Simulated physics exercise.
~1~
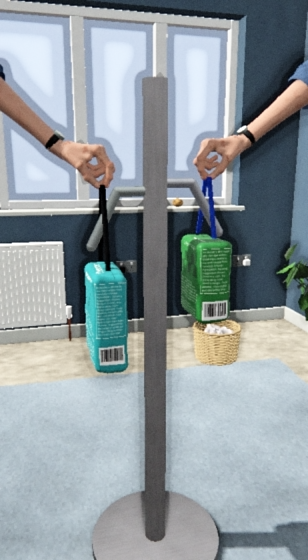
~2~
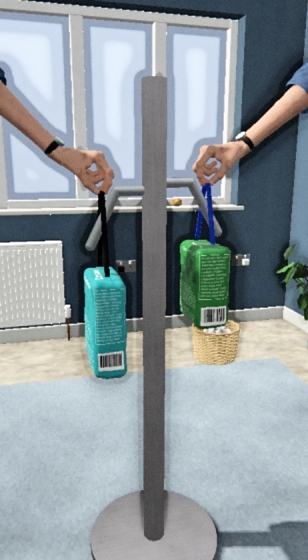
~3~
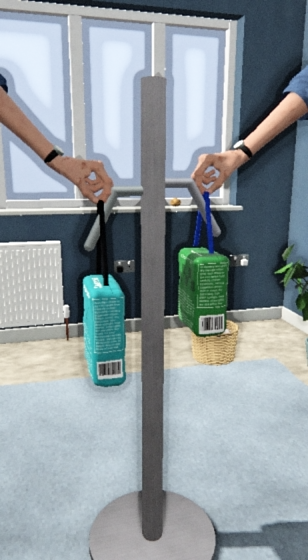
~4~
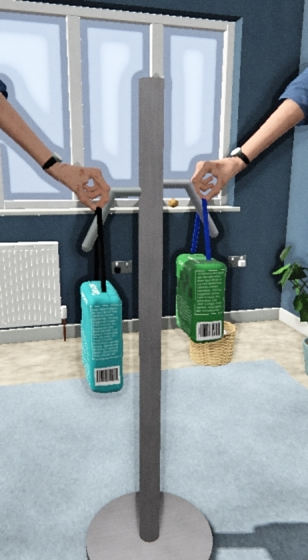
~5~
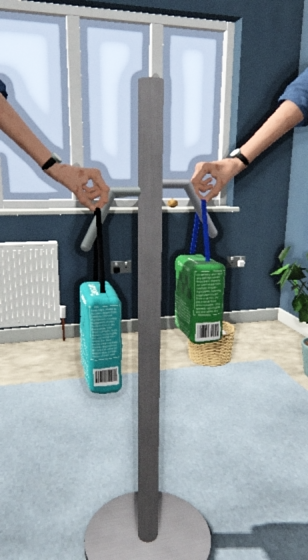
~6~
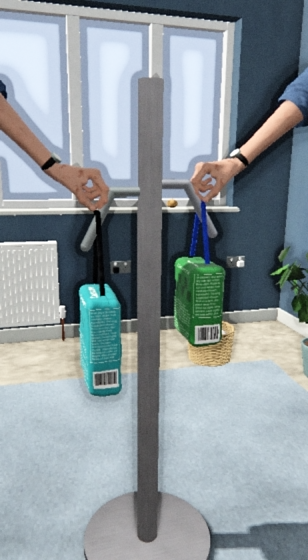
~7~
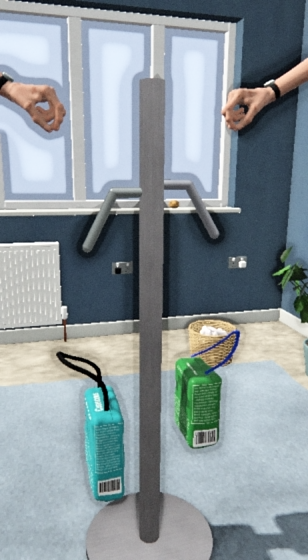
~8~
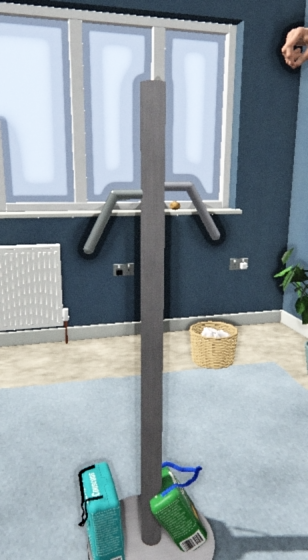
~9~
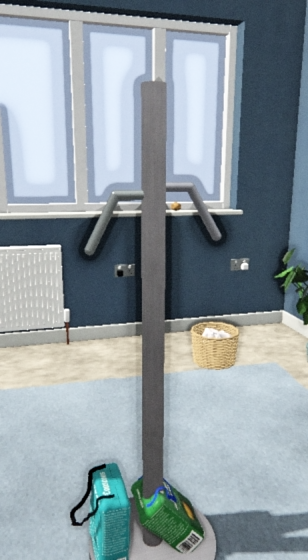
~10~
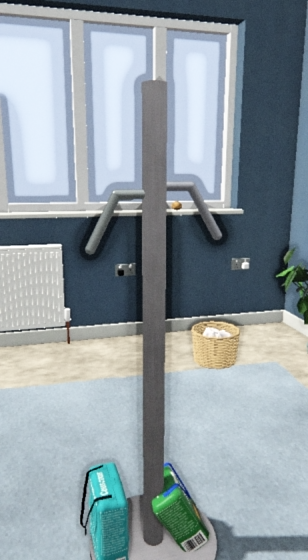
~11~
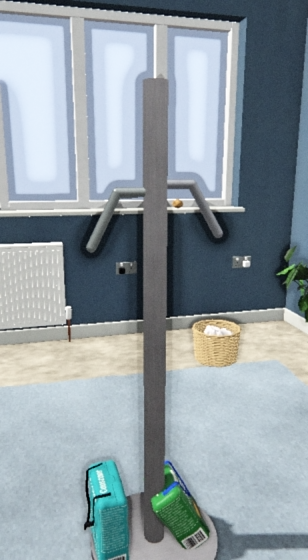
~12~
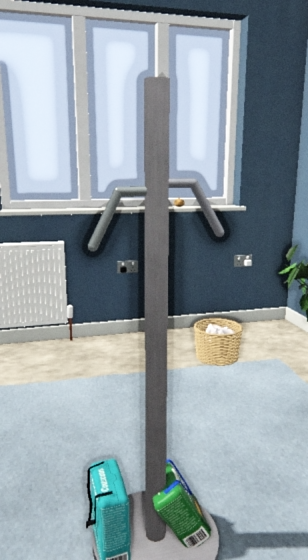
In a blue-walled room, two hands lower turquoise and green packs beside a post's pegs, release them, and both drop to the floor.
